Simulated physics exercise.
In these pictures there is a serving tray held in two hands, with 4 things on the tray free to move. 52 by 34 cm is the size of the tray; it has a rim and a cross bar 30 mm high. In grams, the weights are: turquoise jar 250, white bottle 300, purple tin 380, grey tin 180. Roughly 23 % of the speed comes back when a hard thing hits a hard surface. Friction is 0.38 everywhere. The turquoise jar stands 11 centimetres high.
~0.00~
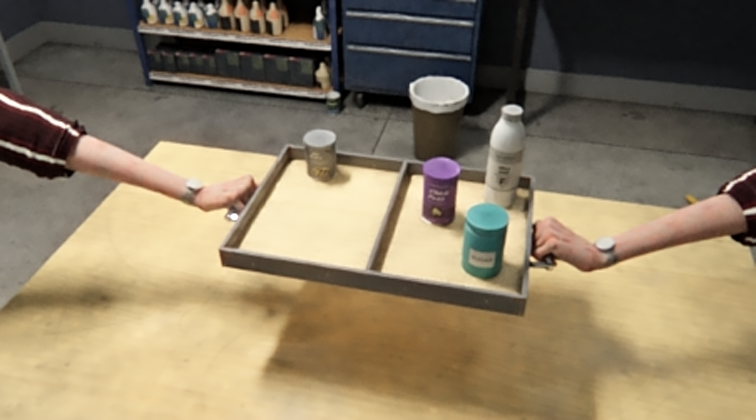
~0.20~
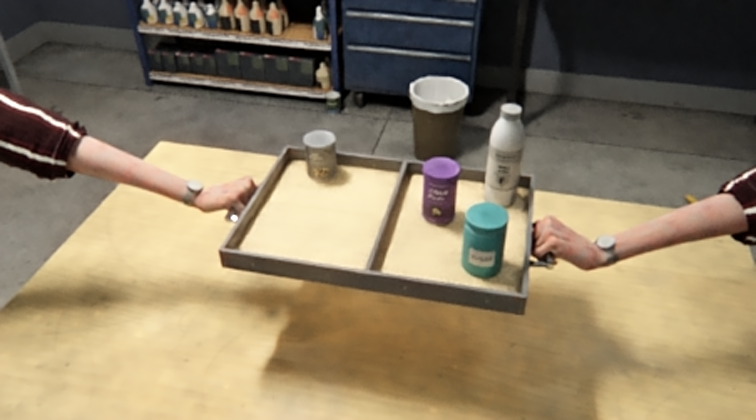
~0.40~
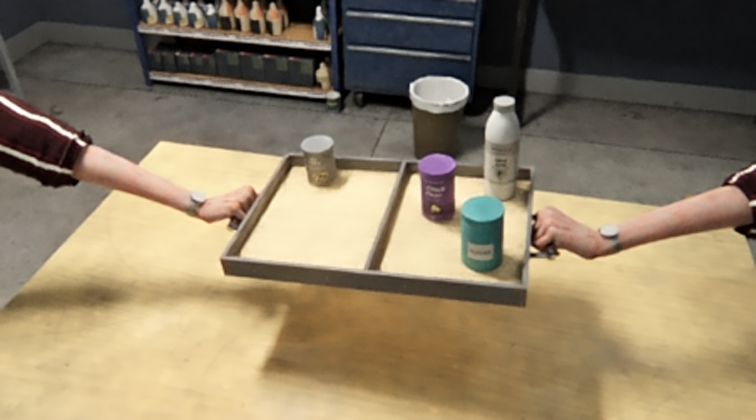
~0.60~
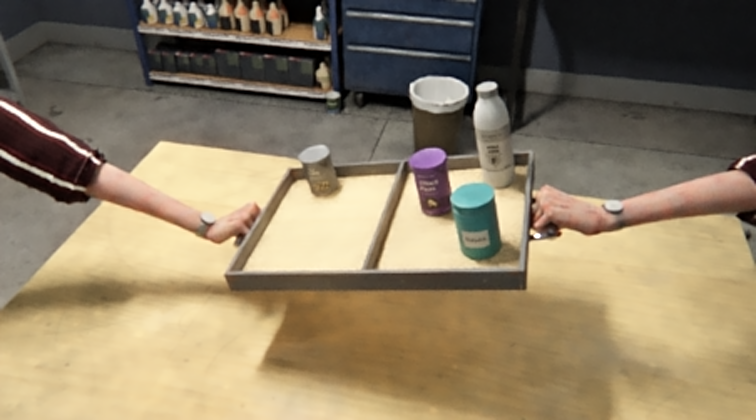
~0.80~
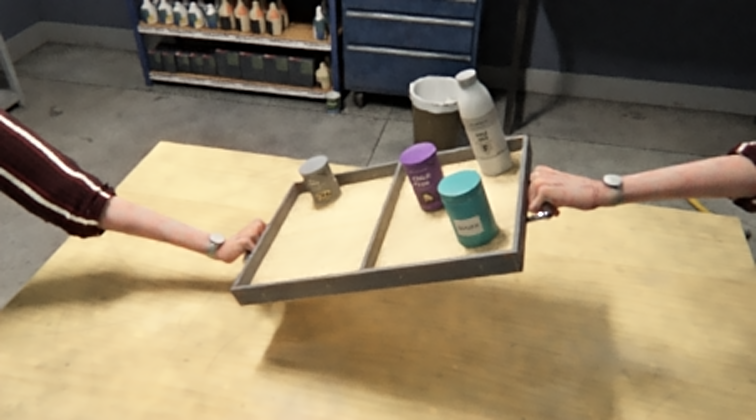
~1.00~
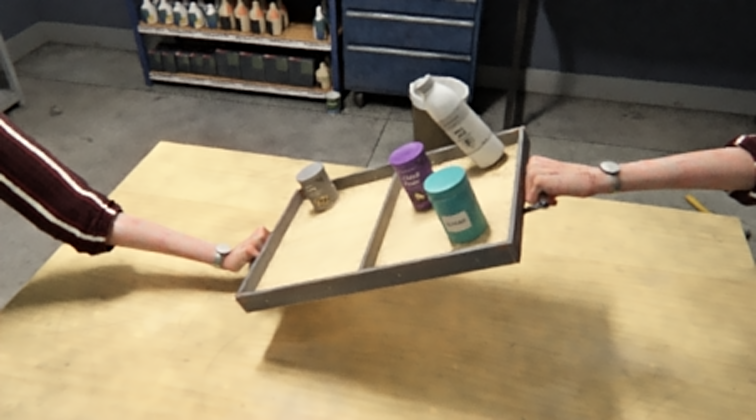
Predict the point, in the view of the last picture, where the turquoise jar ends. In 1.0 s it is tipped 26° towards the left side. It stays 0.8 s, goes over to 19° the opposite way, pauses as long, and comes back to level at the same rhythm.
The turquoise jar ends at roughly (408, 229).
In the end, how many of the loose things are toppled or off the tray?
All told, 1.
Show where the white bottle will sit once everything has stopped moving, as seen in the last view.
Rest position, about (463, 181) px.
By 1.20 s, tilt 26°, left edge down; turquoise jar 7 cm from its spot near (426, 211); white bottle on its side; purple tin 5 cm from its spot.
By 2.50 s, tilt 5°, right edge down; turquoise jar 13 cm from its spot near (410, 231); white bottle on its side; grey tin 5 cm from its spot.
When it is over (5.1 s), lying over on the tray, white bottle; not toppled but over 5 cm from the start, turquoise jar, purple tin and grey tin. End places, in pixels of the last picture, turquoise jar near (408, 229).
